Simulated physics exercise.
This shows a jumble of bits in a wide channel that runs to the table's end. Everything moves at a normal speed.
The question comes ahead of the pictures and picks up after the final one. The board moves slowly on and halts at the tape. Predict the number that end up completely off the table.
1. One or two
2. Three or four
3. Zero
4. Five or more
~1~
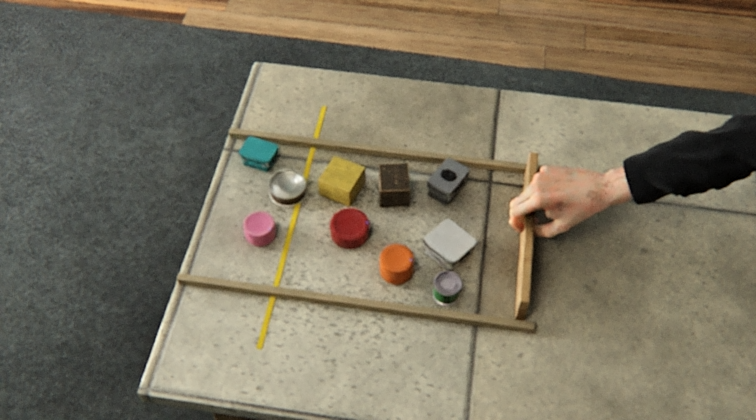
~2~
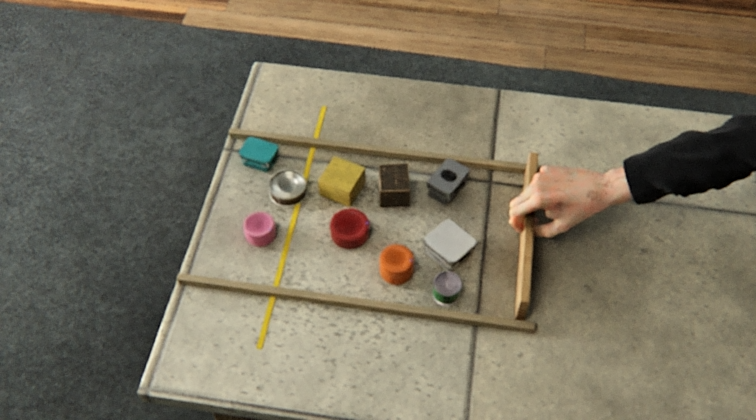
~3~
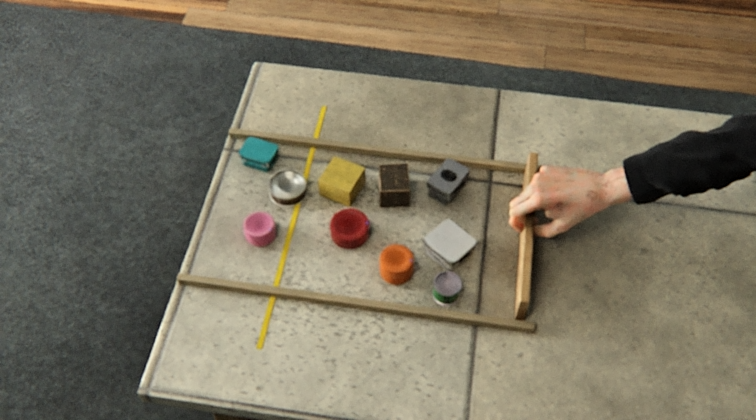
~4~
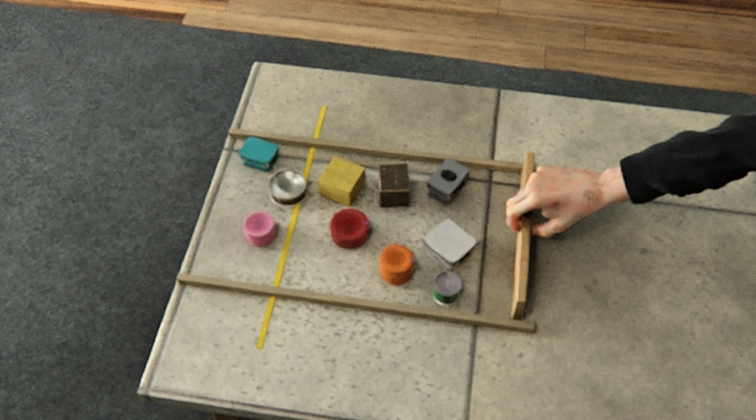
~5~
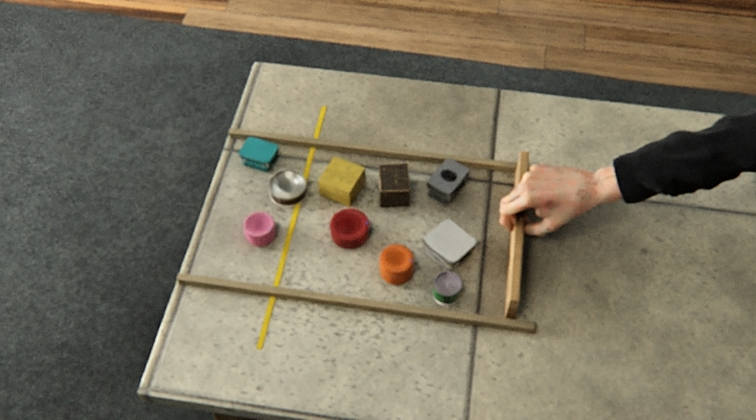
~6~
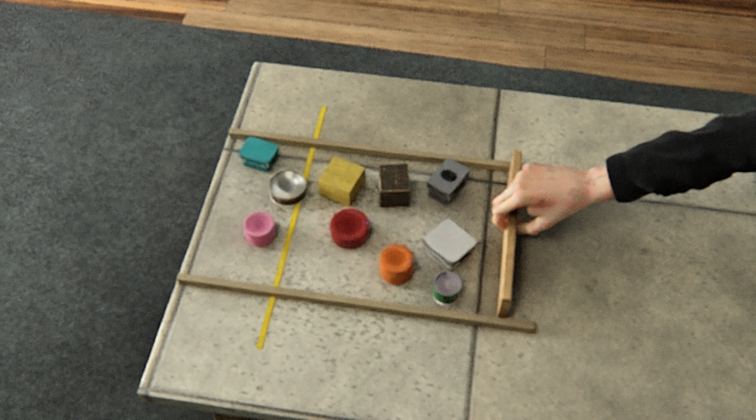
One or two (1).
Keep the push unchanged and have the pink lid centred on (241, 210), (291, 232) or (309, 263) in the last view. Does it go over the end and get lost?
Try one it is not knocked off; try two it is not knocked off; try three it is not knocked off.
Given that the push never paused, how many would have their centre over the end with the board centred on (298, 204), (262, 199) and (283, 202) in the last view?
First 2, then 3, then 2.
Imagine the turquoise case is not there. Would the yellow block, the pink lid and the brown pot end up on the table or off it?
In that case the yellow block stays where it is, the pink lid stays where it is, the brown pot goes off the edge.
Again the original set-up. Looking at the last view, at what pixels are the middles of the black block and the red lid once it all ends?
Near (265, 167) and (244, 203).
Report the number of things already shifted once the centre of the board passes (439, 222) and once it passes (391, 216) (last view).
First 4 and then 8.
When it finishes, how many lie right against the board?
At rest, 3 are in contact.
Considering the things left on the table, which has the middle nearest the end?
Nearest at the end: The yellow block.
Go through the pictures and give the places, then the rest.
In the first frame, turquoise case (260, 155); pink lid (260, 229); brown pot (288, 188); board (527, 233); tape (295, 214).
In the second frame, pink lid (260, 229); green tin (447, 289).
In the third frame, brown pot (288, 188); orange lid (397, 264).
In the fourth frame, turquoise case (260, 155); black block (394, 185).
In the fifth frame, pink lid (260, 229); red lid (350, 229).
In the sixth frame, turquoise case (260, 155); pink lid (260, 229); brown pot (288, 188); board (510, 231); tape (295, 214).
Early on, none off yet; turquoise case at rest near (260, 155); pink lid at rest near (260, 229); brown pot at rest near (288, 188).
Finally, the number that fall off is one or two; lost, brown pot and turquoise case.
